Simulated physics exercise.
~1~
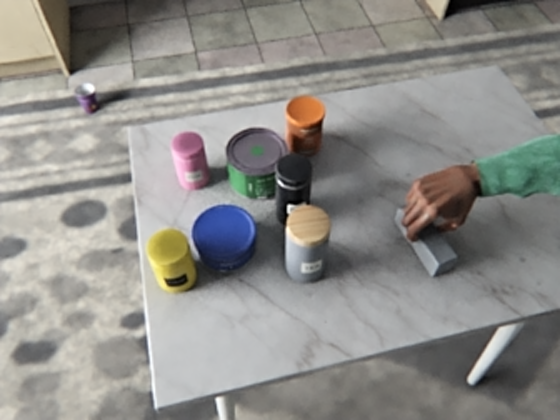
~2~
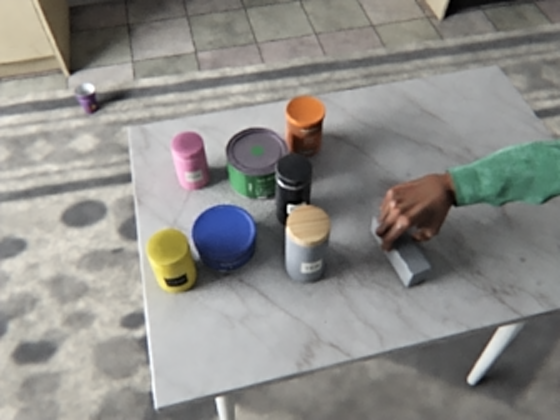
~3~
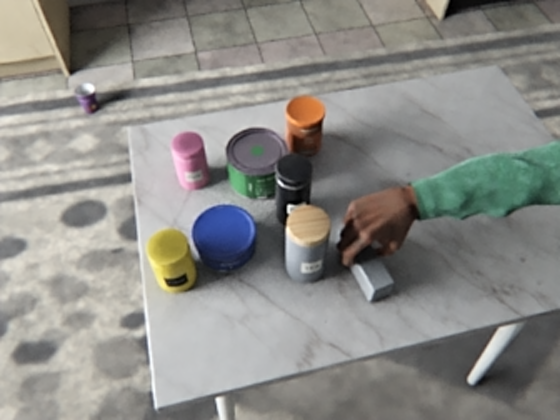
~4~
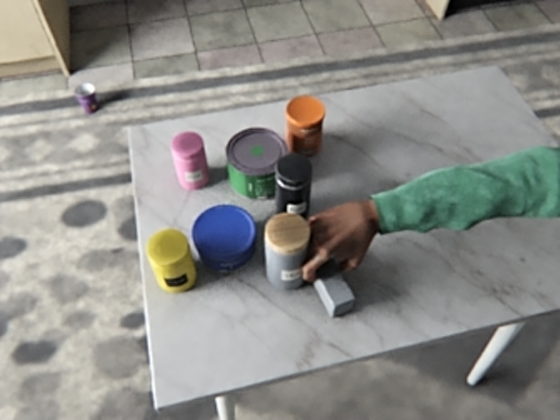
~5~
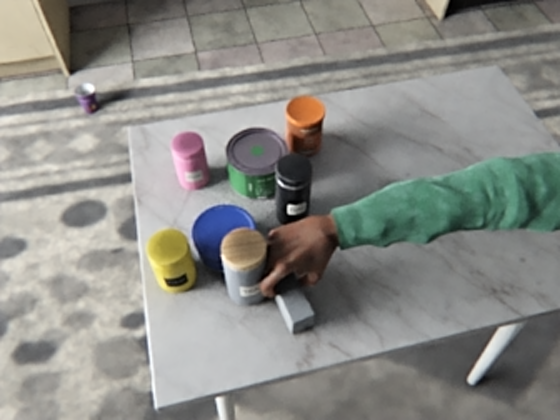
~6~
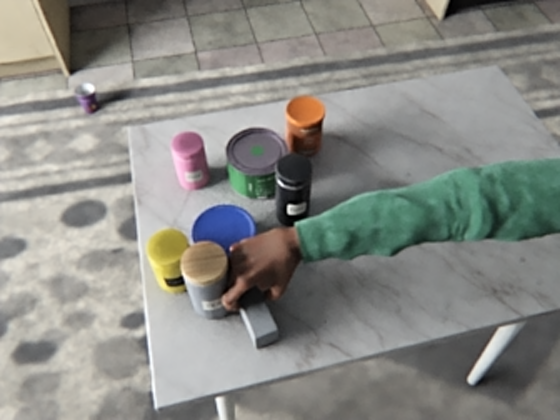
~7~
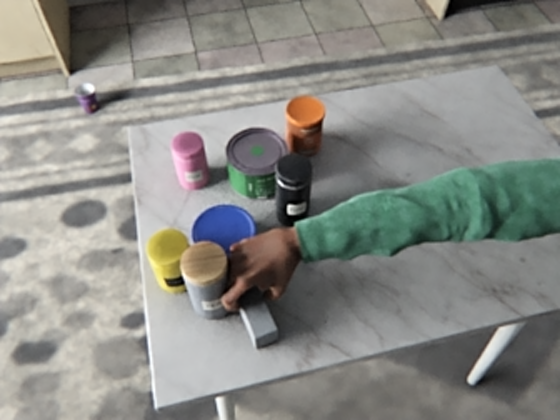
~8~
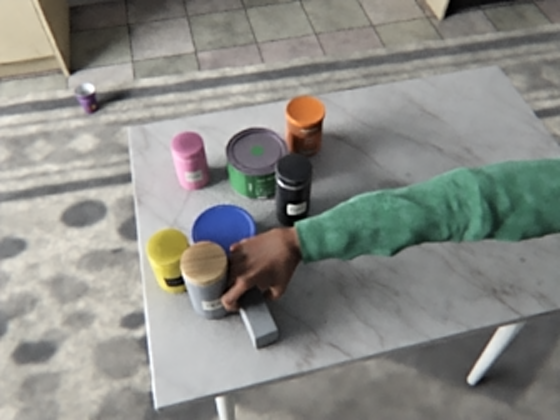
On a pale, marble-look table above a patterned grey floor, seven lidded containers stand in a loose cluster while a hand in a green sleeve holds a small grey block to their right. The hand slides the block slowly left and slightly toward the near edge until it reaches the grey jar with the wooden-looking lid. It pushes the jar along, upright, past the front of the blue tub toward the yellow jar. Then the hand stops and rests there. The grey jar ends standing well left of its starting place, while the other containers remain essentially where they were.
